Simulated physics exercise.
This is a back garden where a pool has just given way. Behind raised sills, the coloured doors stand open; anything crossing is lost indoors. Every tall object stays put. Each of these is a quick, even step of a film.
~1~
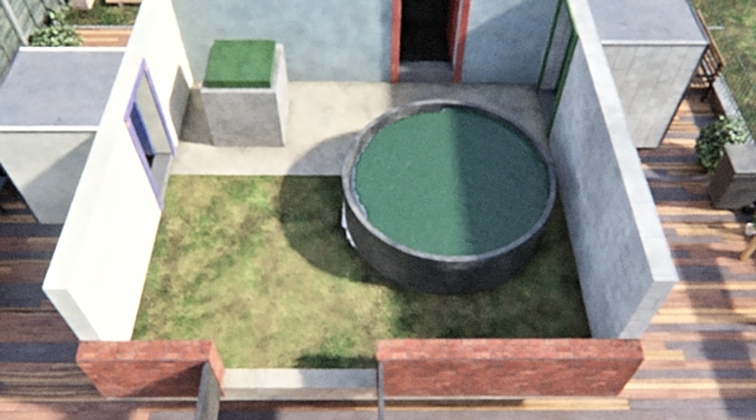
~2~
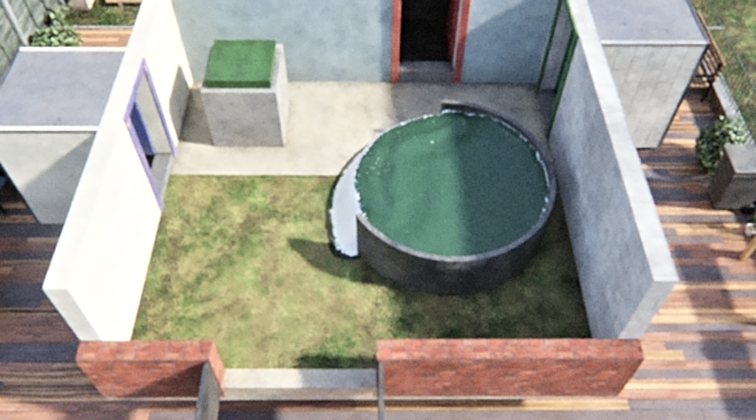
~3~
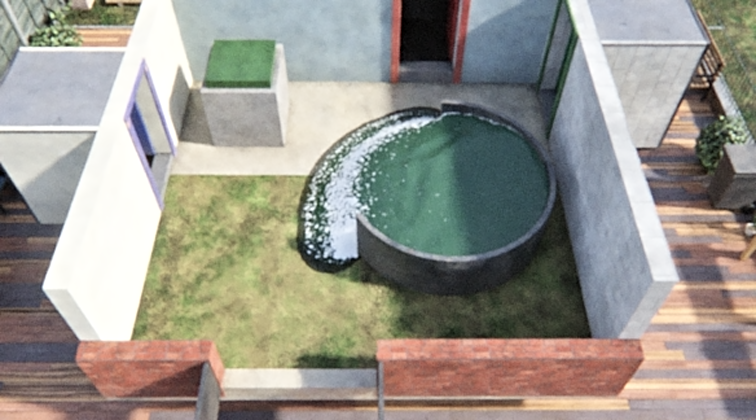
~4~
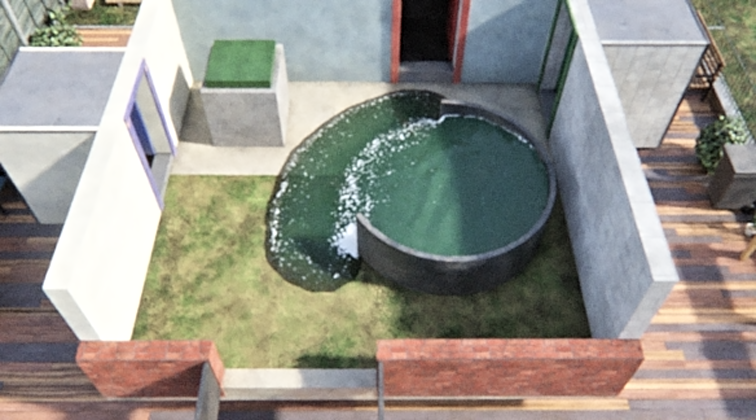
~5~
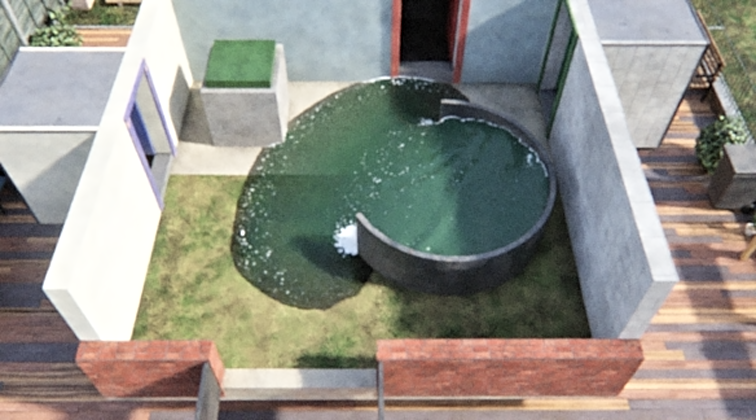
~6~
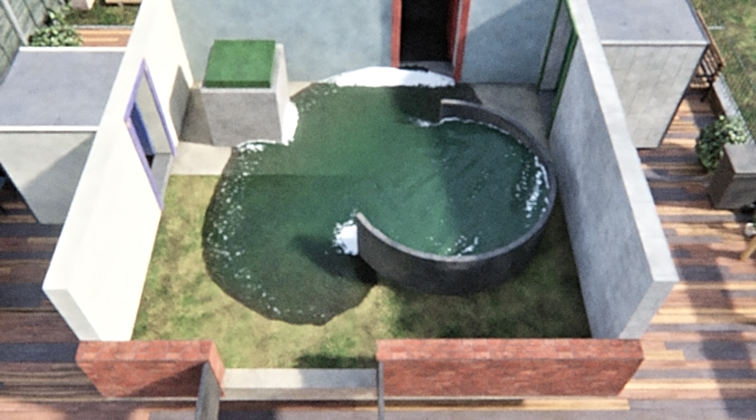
In a walled back garden, green water bursts from a round pool and spreads left across the grass and paving.
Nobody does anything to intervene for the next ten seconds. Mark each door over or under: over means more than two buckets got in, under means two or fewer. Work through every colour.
Blue door - over, red door - under, green door - over.
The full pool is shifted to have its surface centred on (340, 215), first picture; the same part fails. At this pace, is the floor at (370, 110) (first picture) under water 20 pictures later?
At that place: Flooded.
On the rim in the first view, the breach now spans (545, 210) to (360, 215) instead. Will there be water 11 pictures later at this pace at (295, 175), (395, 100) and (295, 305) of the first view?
In the order given: Untouched, untouched and swamped.
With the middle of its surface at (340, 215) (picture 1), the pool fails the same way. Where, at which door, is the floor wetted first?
The door marked blue is the first one.
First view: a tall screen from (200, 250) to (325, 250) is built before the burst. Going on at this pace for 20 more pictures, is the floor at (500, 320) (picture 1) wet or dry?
Parched.
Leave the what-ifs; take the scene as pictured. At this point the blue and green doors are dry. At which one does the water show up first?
That's the one in blue.
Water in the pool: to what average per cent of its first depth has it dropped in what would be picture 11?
Roughly 54 per cent.
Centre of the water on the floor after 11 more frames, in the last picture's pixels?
I'd put my finger on (342, 176).
A moment on, water covers 60 % of the floor; the blue door under two buckets in, the red door under two buckets in, the green door not reached.
Next, water covers 75 % of the floor; the blue door over two buckets in, the red door under two buckets in, the green door wet at the sill, nothing in.
Then, water covers 80 % of the floor; the blue door far over two buckets in, the red door under two buckets in, the green door under two buckets in.
Later, water covers 100 % of the floor; the blue door far over two buckets in, the red door under two buckets in, the green door far over two buckets in.
In the end, water covers 95 % of the floor; the blue door far over two buckets in, the red door under two buckets in, the green door far over two buckets in.
